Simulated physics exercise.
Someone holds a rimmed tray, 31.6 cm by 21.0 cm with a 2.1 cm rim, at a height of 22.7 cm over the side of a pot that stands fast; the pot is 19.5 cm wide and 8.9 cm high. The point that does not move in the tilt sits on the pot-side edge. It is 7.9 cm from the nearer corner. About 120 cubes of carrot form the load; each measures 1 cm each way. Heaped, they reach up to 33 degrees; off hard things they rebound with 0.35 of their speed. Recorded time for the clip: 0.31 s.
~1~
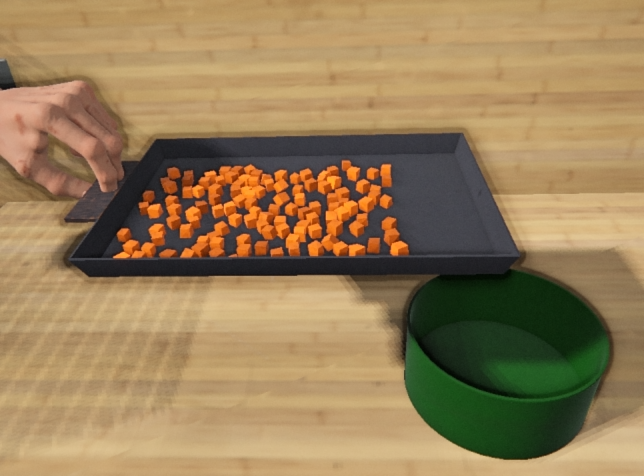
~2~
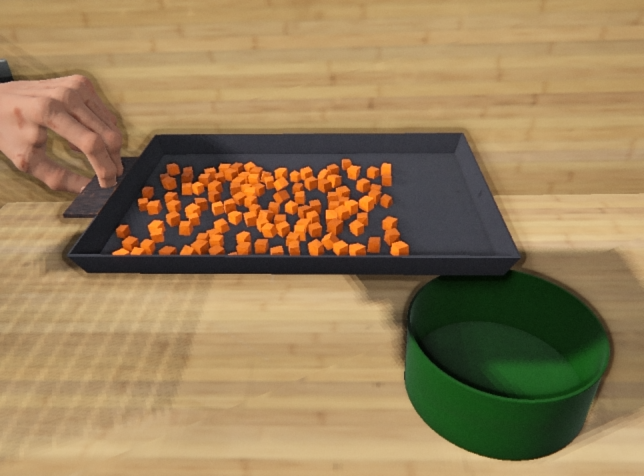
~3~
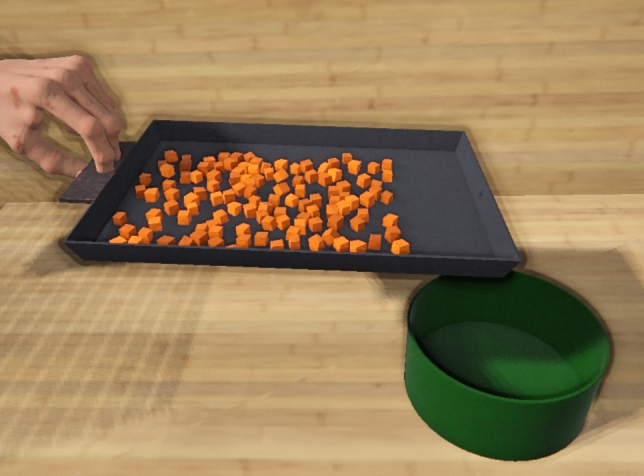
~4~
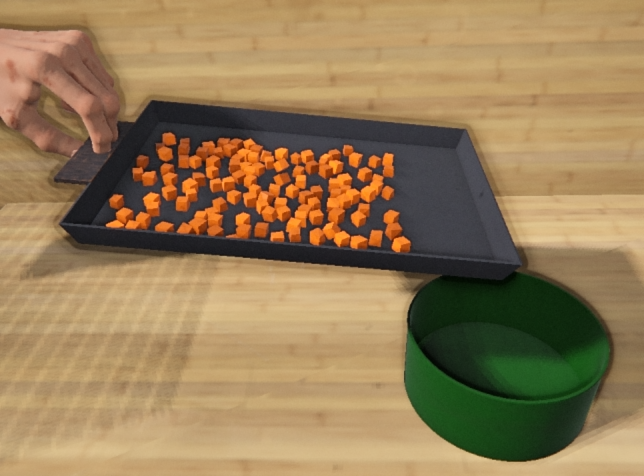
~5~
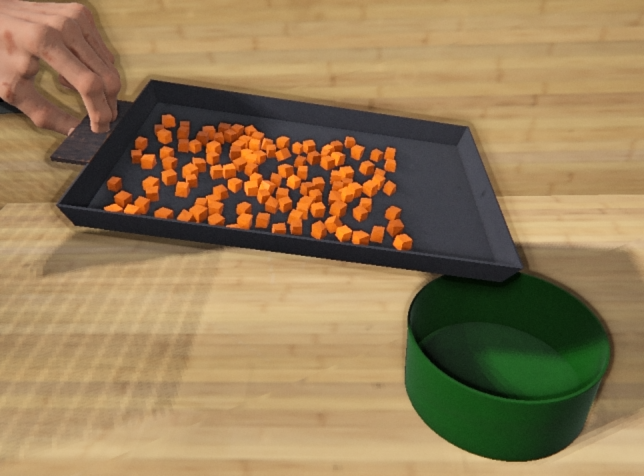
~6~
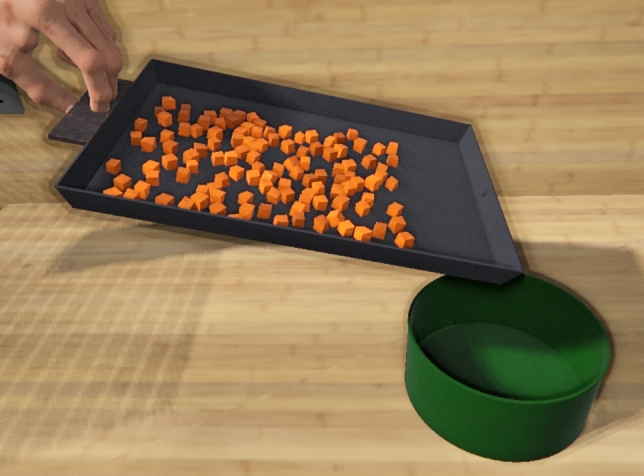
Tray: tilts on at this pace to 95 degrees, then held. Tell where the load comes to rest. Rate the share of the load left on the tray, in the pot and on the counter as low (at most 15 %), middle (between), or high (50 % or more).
Tray - low, pot - middle, counter - high.
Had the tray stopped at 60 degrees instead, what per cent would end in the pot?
20 percent.
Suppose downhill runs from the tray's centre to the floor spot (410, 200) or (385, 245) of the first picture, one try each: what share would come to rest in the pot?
Near 70 and 20 percent, in that order.
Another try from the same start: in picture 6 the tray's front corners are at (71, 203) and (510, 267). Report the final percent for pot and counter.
Split: Pot = 30, counter = 70.
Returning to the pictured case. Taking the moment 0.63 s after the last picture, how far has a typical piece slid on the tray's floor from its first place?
15 cm.
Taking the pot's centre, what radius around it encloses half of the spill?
22 cm.
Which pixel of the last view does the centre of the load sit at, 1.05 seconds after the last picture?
Near (510, 436).
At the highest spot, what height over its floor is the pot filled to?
I'd put it at close to 1.0 centimetres.
Then, 0.63 s after the last picture, tilt 53 degrees; the tray holds 100 %, the pot 0 %.
Then, 1.05 s after the last picture, tilt 78 degrees; the tray holds 40 %, the pot 20 %.
Then, 1.55 s after the last picture, tilt 95 degrees; the tray holds 5 %, the pot 35 %.
In the end, tray 0 %, pot 45 %, counter 55 %.
